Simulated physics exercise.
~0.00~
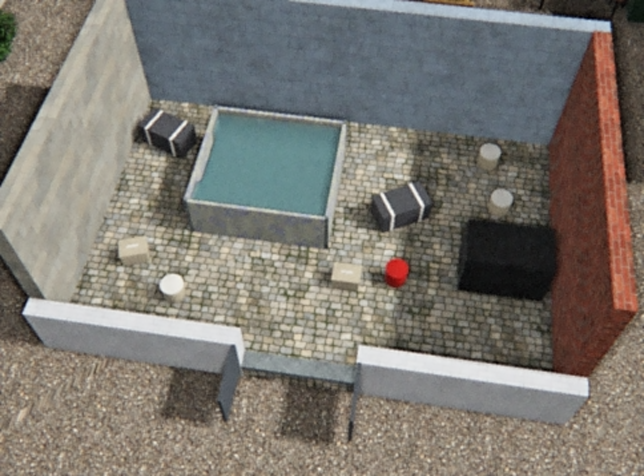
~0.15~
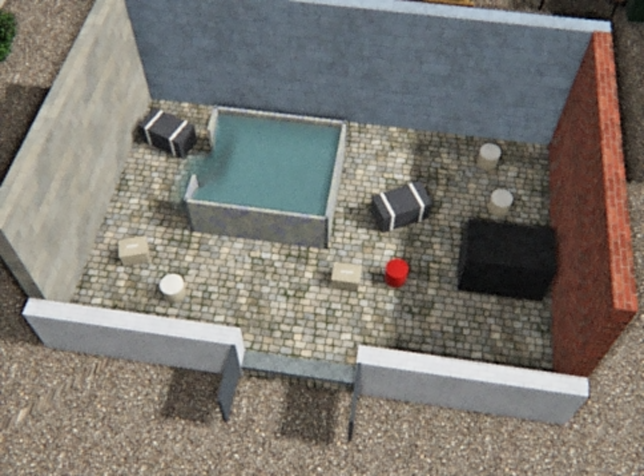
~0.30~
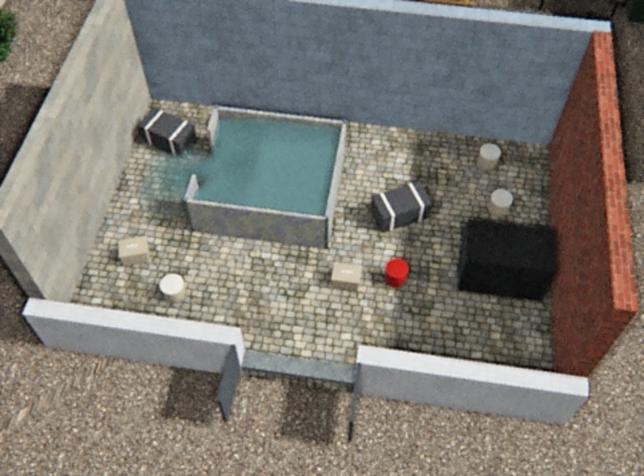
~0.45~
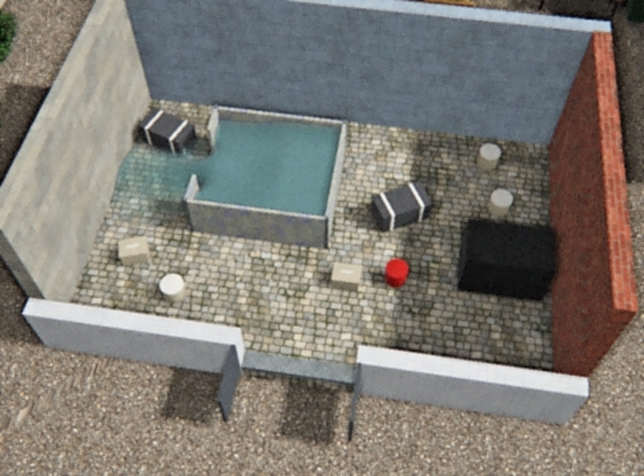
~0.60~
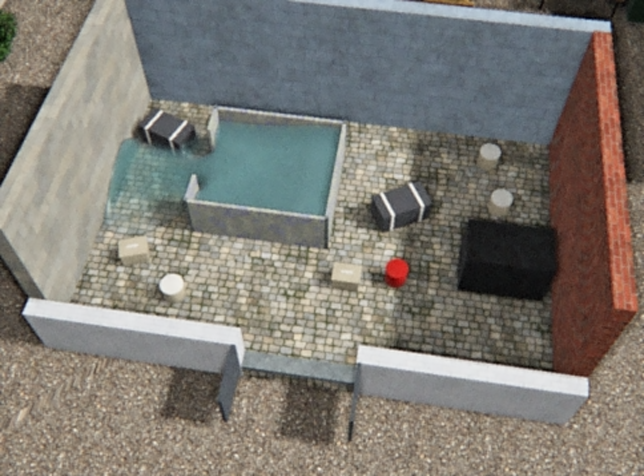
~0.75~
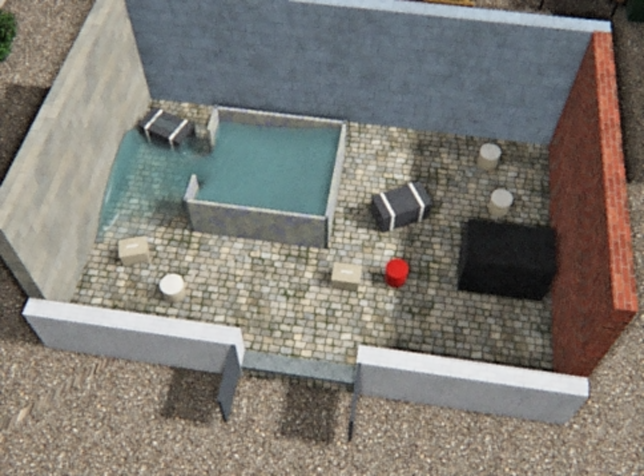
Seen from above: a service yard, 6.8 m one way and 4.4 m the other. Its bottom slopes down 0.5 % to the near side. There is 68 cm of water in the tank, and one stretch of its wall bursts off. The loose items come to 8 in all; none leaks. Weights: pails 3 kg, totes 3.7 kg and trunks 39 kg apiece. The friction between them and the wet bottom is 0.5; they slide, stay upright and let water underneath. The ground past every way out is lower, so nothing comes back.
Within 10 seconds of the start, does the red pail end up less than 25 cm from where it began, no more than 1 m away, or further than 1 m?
Its displacement will be large.
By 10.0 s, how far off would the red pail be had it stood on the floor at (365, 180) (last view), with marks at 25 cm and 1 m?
Well, it rests almost unmoved.
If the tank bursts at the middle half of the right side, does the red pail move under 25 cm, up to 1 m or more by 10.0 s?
Under that change, the red pail covers a big distance.
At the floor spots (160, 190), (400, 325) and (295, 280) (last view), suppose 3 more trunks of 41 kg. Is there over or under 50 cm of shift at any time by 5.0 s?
Going one by one: Too far, not far enough, not far enough.
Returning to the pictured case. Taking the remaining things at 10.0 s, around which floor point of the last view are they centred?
Close to pixel (392, 193).
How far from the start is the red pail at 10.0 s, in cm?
Measured offset: Near 250 cm.
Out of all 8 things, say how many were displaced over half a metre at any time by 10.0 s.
All told, that gives 7.
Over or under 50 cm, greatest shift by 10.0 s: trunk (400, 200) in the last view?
Below the mark.
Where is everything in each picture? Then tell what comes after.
In the first frame, the red pail at (397, 268) rests on the ground; water covers 3.7 m2; 0 of 8 have shifted.
In the second frame, the red pail at (397, 268) rests on the ground; water covers 4.2 m2; 0 of 8 have shifted.
In the third frame, the red pail at (397, 268) rests on the ground; water covers 5.0 m2; 0 of 8 have shifted.
In the fourth frame, the red pail at (397, 268), on the bottom; 5.7 m2 under water; 0 of 8 have shifted.
In the fifth frame, the red pail at (397, 268) rests on the ground; water covers 6.1 m2; 0 of 8 have shifted.
In the sixth frame, the red pail at (397, 268), on the bottom; water covers 6.5 m2; 0 of 8 have shifted.
After 2.0 s the red pail is near (397, 268), 0.0 m from its start, aground; 0 of 8 are out; 0 afloat.
After 4.5 s the red pail is near (420, 256), 0.4 m from its start, aground; 0 of 8 are out; 4 afloat.
After 7.0 s the red pail is near (450, 191), 1.6 m from its start, afloat; 0 of 8 are out; 6 afloat.
After 10.0 s the red pail is near (499, 152), 2.7 m from its start, afloat; 0 of 8 are out; 6 afloat.
